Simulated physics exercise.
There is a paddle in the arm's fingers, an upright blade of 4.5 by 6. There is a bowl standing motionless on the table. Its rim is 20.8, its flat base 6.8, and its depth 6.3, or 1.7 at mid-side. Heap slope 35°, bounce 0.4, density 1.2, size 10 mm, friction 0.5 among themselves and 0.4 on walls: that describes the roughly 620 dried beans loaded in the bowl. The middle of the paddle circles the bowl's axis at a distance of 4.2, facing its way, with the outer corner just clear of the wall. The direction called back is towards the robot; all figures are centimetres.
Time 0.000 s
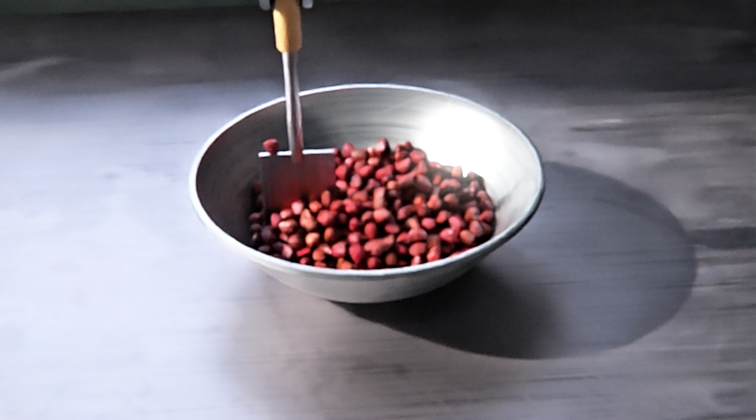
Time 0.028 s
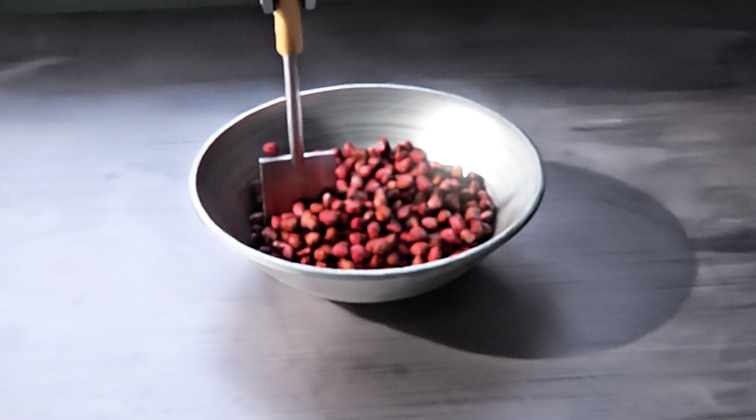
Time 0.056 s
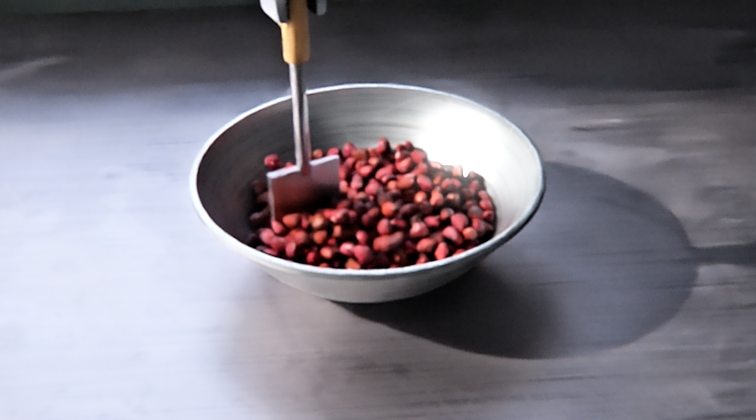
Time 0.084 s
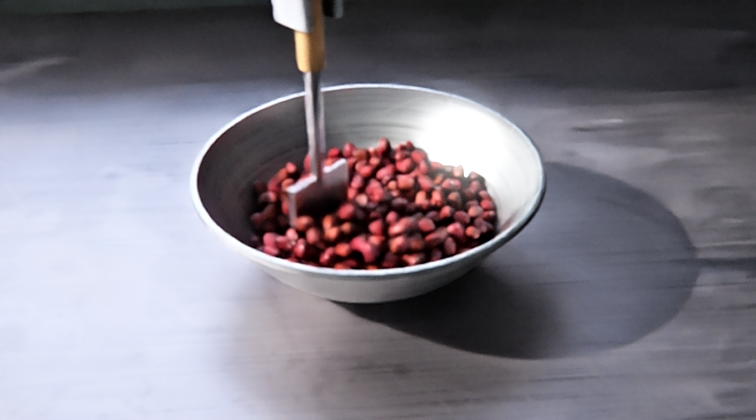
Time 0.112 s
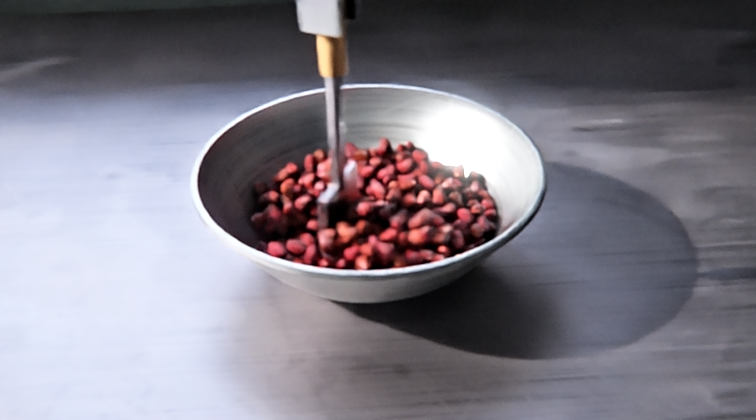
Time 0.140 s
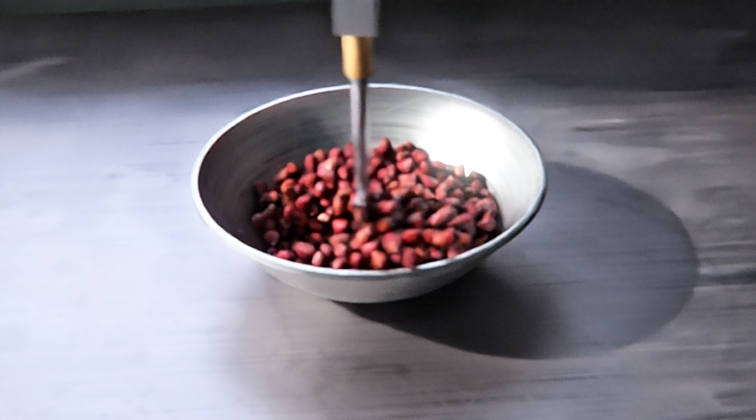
A wooden-handled paddle turns and pushes rightward through red beans in a still metal bowl.
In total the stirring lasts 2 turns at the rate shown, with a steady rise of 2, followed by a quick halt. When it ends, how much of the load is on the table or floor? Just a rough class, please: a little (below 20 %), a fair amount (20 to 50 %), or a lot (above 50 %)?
A little.
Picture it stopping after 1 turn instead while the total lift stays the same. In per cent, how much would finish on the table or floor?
10 %.
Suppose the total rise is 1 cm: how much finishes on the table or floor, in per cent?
Result: Roughly 10 %.
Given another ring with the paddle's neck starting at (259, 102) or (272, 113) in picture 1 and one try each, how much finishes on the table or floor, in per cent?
Around 5 per cent on the first try, around 15 per cent on the second.
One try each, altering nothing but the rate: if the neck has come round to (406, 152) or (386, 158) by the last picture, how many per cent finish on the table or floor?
It comes to close to 30 per cent and close to 20 per cent.
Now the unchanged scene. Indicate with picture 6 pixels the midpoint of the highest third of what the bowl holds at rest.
Centre of top third: Approx. (352, 202).
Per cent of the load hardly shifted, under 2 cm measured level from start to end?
Roughly 15 percent of the load.
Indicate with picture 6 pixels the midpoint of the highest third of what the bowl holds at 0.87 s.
I'd put it close to (384, 178).
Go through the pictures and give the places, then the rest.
In the first picture, the paddle neck at (295, 131), 0° round; upper third of the load around (374, 203), from x 255 to 485, top at y 145; 624 in the bowl.
In the second picture, the paddle neck at (296, 134), 7° round; upper third of the load around (373, 206), from x 255 to 485, top at y 145.
In the third picture, the paddle neck at (303, 144), 25° round; upper third of the load around (371, 210), from x 255 to 485, top at y 145.
In the fourth picture, the paddle neck at (317, 153), 44° round; upper third of the load around (374, 221), from x 255 to 485, top at y 145.
In the fifth picture, the paddle neck at (338, 159), 63° round; upper third of the load around (383, 223), from x 260 to 490, top at y 145.
In the sixth picture, the paddle neck at (362, 160), 82° round; upper third of the load around (399, 223), from x 260 to 490, top at y 145; 624 in the bowl.
After 0.51 s, 332° round, highest piece 9 above the table; 553 in the bowl, 60 on the table or floor, 11 in flight or on the tool.
After 0.87 s, 221° round, highest piece 7 above the table; 540 in the bowl, 84 on the table or floor.
After 1.25 s, 0° round, highest piece 7 above the table; 536 in the bowl, 88 on the table or floor.
After 1.95 s, 0° round, highest piece 7 above the table; 536 in the bowl, 88 on the table or floor.
In the end, 536 in the bowl, 88 on the table or floor. That is 14 % on the table or floor.
